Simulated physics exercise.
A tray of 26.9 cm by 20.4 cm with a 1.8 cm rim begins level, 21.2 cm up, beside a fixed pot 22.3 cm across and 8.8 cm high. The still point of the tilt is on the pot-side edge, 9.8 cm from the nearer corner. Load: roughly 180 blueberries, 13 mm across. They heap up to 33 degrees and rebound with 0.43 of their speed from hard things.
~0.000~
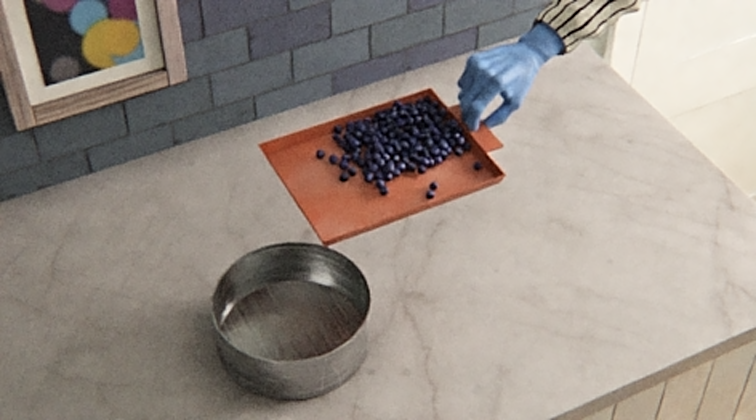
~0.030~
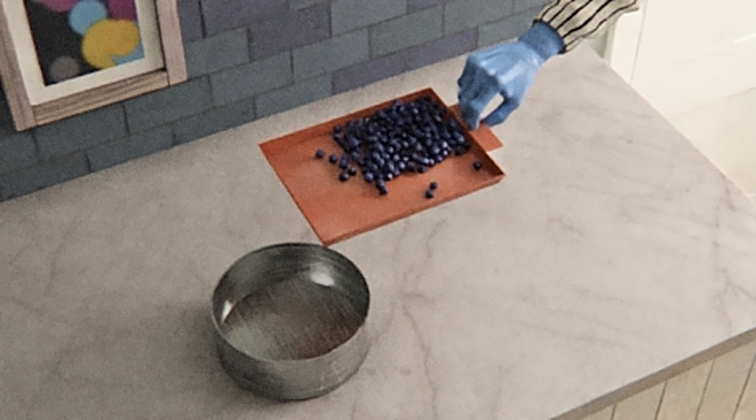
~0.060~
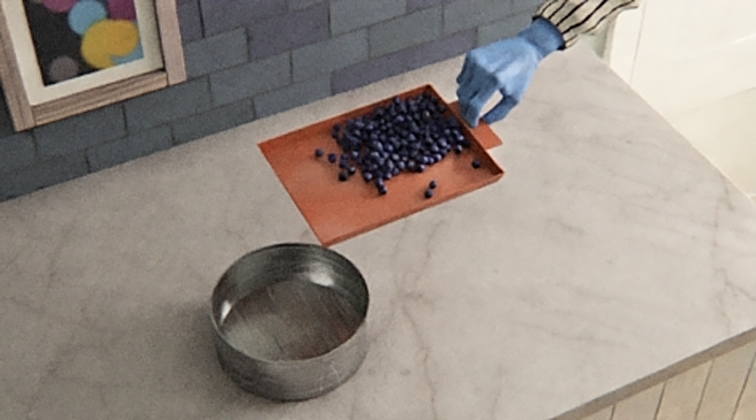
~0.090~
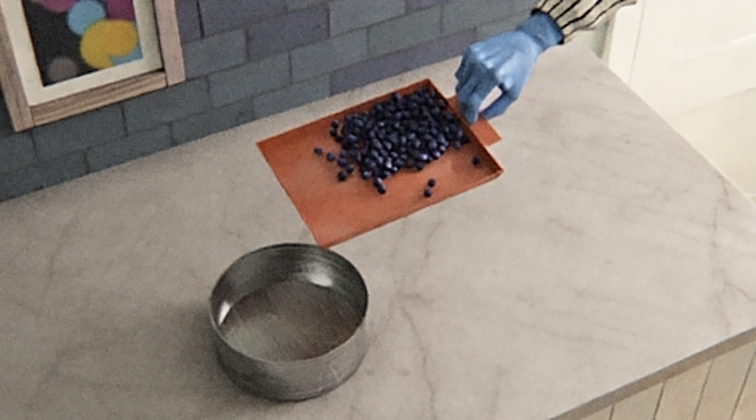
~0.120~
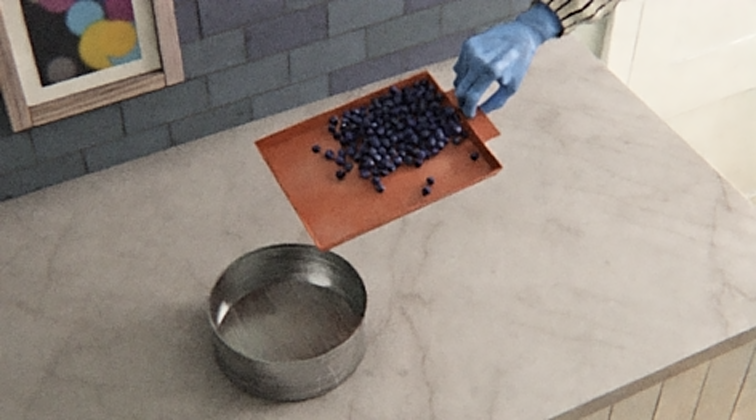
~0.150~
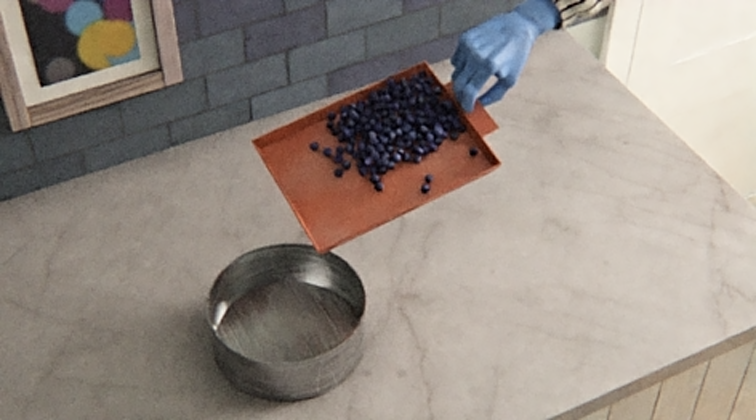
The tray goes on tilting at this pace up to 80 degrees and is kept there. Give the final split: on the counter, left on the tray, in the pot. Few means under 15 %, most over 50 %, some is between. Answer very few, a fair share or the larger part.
On the counter: Very few; left on the tray: Very few; in the pot: The larger part.
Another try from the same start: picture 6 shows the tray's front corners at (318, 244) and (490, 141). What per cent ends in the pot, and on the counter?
Pot 80, counter 20.
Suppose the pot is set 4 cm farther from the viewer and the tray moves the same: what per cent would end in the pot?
Then about 60 per cent.
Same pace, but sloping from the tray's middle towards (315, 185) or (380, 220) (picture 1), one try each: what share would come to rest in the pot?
About 35 and 55 per cent.
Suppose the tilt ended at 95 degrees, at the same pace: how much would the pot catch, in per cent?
In that case some 95 per cent.
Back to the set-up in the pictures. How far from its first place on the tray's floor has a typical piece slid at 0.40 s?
Some 3 cm.
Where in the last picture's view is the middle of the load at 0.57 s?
Around (341, 218).
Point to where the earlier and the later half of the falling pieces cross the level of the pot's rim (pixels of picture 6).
First near (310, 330), later near (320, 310).
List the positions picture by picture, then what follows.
Tray tilt 0 degrees, front corners at (325, 237) and (500, 173); middle of the pieces at (398, 141); pot at (291, 299), in the first frame.
Tray tilt 1 degrees, front corners at (325, 237) and (500, 173); middle of the pieces at (397, 141), in the second frame.
Tray tilt 2 degrees, front corners at (324, 239) and (499, 171); middle of the pieces at (397, 139), in the third frame.
Tray tilt 5 degrees, front corners at (323, 241) and (498, 169), lowest corner left front; middle of the pieces at (396, 136), in the fourth frame.
Tray tilt 8 degrees, front corners at (321, 244) and (497, 166), lowest corner left front; middle of the pieces at (394, 131), in the fifth frame.
Tray tilt 12 degrees, front corners at (320, 246) and (495, 162), lowest corner left front; middle of the pieces at (392, 127); pot at (287, 300). The tray's pace is about 135 degrees a second, in the sixth frame.
After 0.40 s, tilt 46 degrees; the tray holds 100 %, the pot 0 %.
After 0.57 s, tilt 69 degrees; the tray holds 95 %, the pot 0 %.
Then, at 0.86 s, tilt 80 degrees; the tray holds 5 %, the pot 80 %.
In the end, at 1.8 s, counter 5 %, tray 0 %, pot 90 %.
